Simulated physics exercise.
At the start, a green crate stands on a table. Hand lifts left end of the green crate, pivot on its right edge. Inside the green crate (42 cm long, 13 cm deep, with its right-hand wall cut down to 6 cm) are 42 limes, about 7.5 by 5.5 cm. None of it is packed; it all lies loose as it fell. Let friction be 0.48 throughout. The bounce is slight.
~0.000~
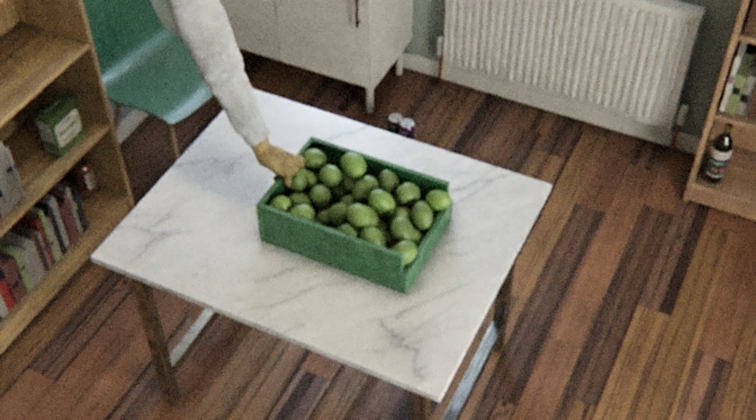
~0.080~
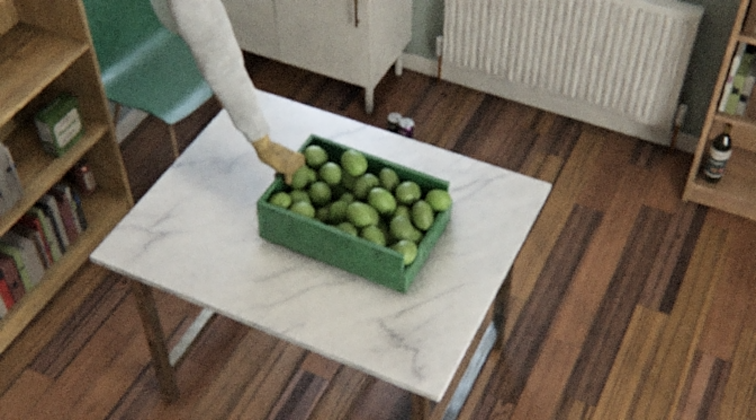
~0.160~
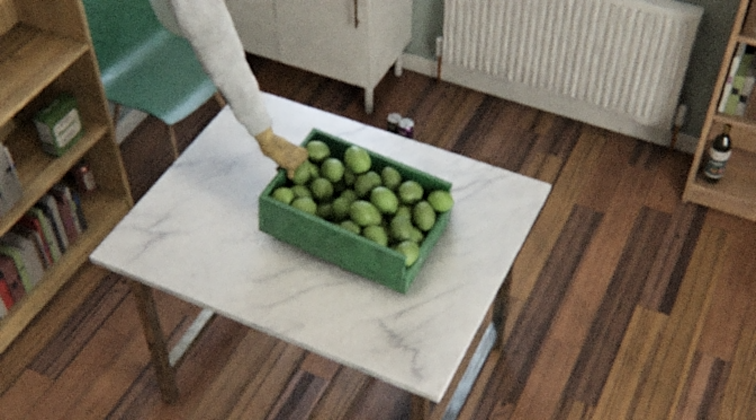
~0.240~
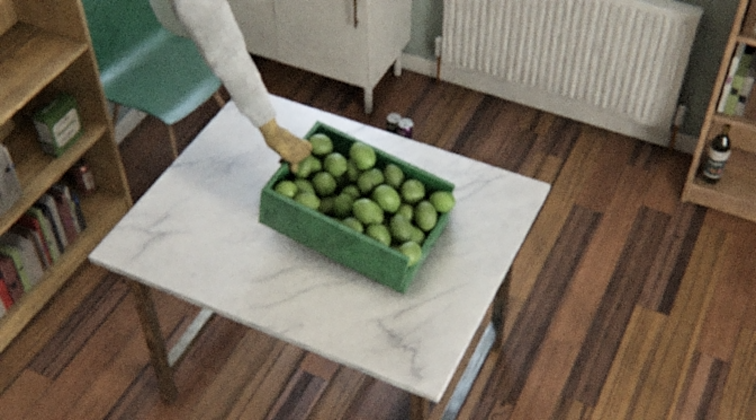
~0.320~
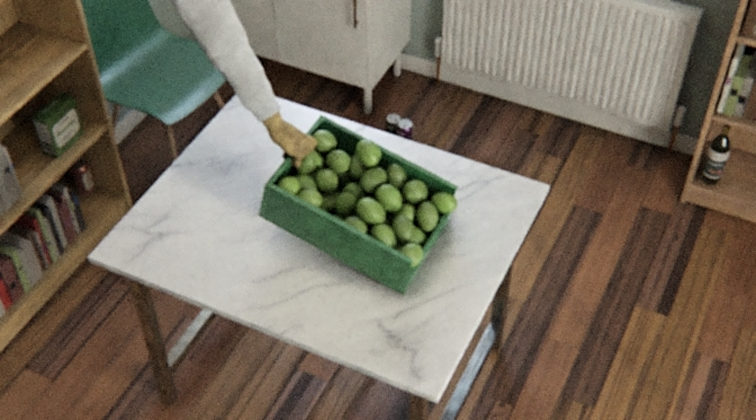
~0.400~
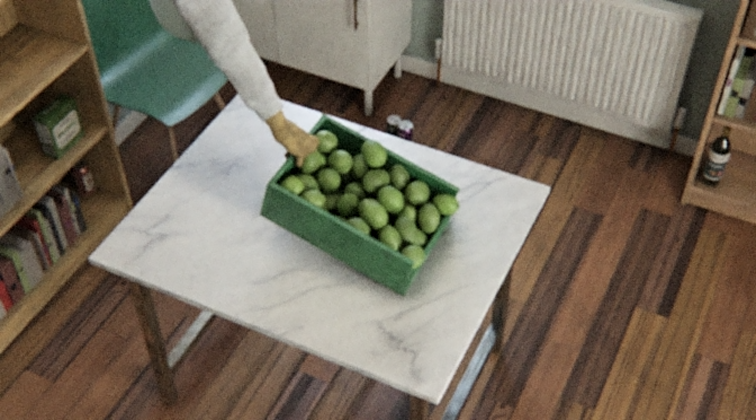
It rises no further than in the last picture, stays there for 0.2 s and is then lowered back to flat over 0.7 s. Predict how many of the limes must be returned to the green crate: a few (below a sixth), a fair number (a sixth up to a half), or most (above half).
A few.
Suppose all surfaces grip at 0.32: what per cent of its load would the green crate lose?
Then the green crate sheds 0 per cent of its load.
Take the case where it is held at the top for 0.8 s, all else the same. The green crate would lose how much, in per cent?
The green crate would shed 0 percent of its load.
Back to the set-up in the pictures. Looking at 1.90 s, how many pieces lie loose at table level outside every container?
I'd guess near 0.
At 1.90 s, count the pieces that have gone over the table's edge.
Piece count: Some 0.
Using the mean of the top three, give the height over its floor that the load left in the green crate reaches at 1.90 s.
15 cm or so.
After 0.64 s, tilt 15°; green crate 42 in, 0 out.
After 0.94 s, tilt 8°; green crate 42 in, 0 out.
After 1.36 s, tilt 0°; green crate 42 in, 0 out.
Final count (at 1.90 s), green crate 42 in, 0 out. Asked share, 0 of 42, 0 per cent.
